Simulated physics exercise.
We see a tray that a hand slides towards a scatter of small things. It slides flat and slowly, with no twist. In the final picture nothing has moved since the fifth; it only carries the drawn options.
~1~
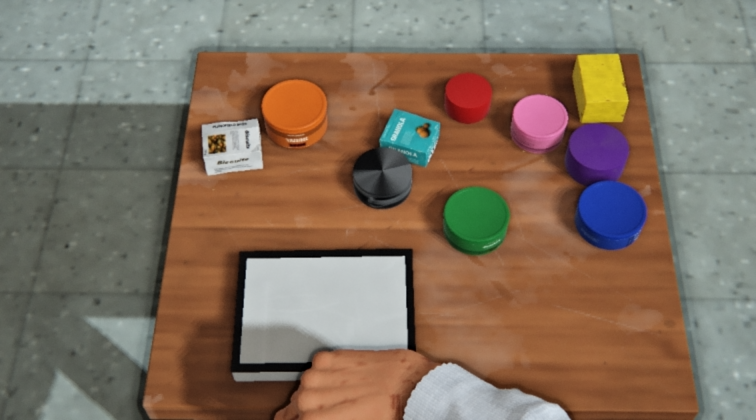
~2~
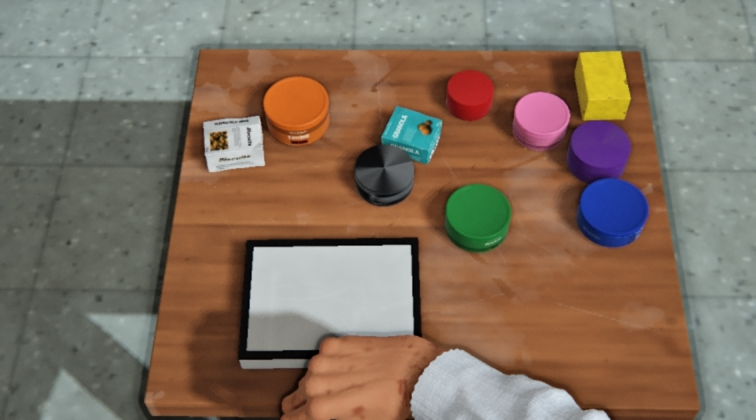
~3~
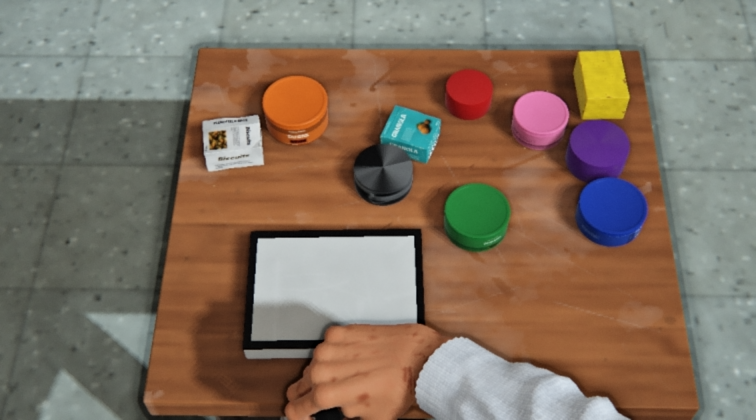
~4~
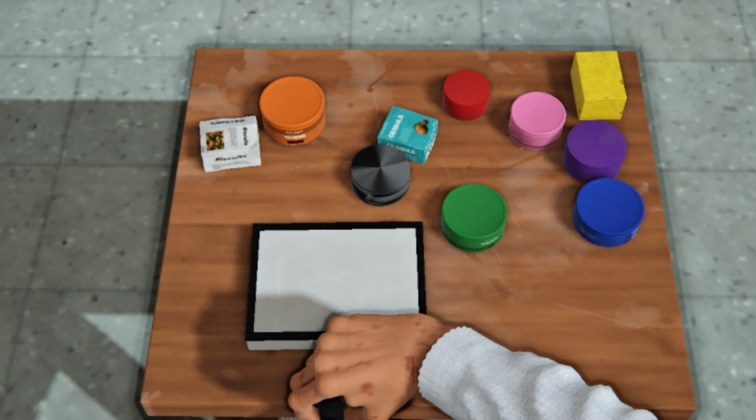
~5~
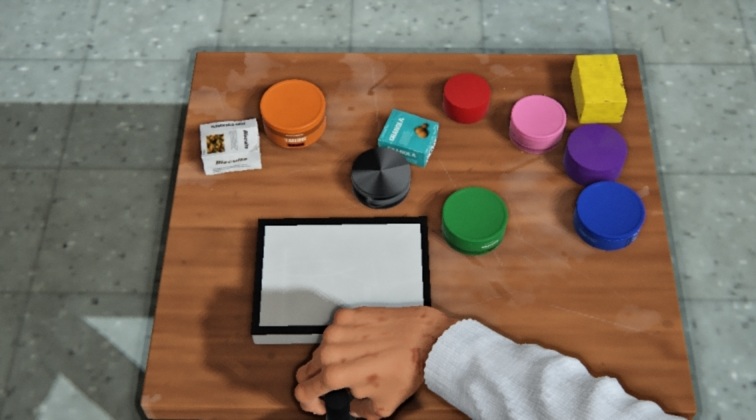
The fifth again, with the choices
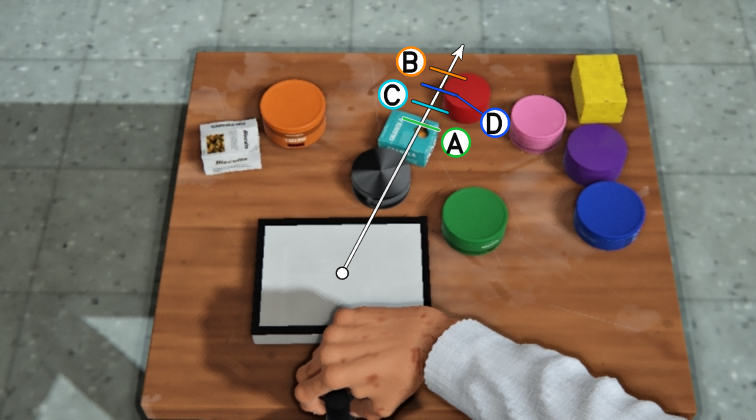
The clip opens on a wooden table where a hand in a white sleeve holds the near edge of a black-rimmed white tray, below scattered colourful jars, packets and a yellow block. The hand slides the tray slowly and flatly away, slightly rightward, leaving a gap before the objects, which stay still.
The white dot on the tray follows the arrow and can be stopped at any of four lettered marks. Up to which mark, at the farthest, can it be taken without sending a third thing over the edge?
C.
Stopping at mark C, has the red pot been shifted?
Yes.
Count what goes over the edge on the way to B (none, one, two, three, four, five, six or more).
By then, three.
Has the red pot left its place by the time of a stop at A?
Yes.
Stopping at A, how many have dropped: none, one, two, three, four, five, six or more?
In all, none.
On the copy, A at (421, 124); B at (448, 73); C at (430, 107); D at (439, 90); the arrow from (342, 273) to (463, 46); the white dot at (342, 273).
On C. First, tray (377, 215); turquoise packet (420, 113); black tin (385, 141).
Then, tray (408, 155); black tin (386, 87); red pot (479, 90).
Finally, tray (430, 114); black tin (390, 50); red pot (484, 52); none fallen.
By contrast, A is within the limit but short; B drops three; D drops three.
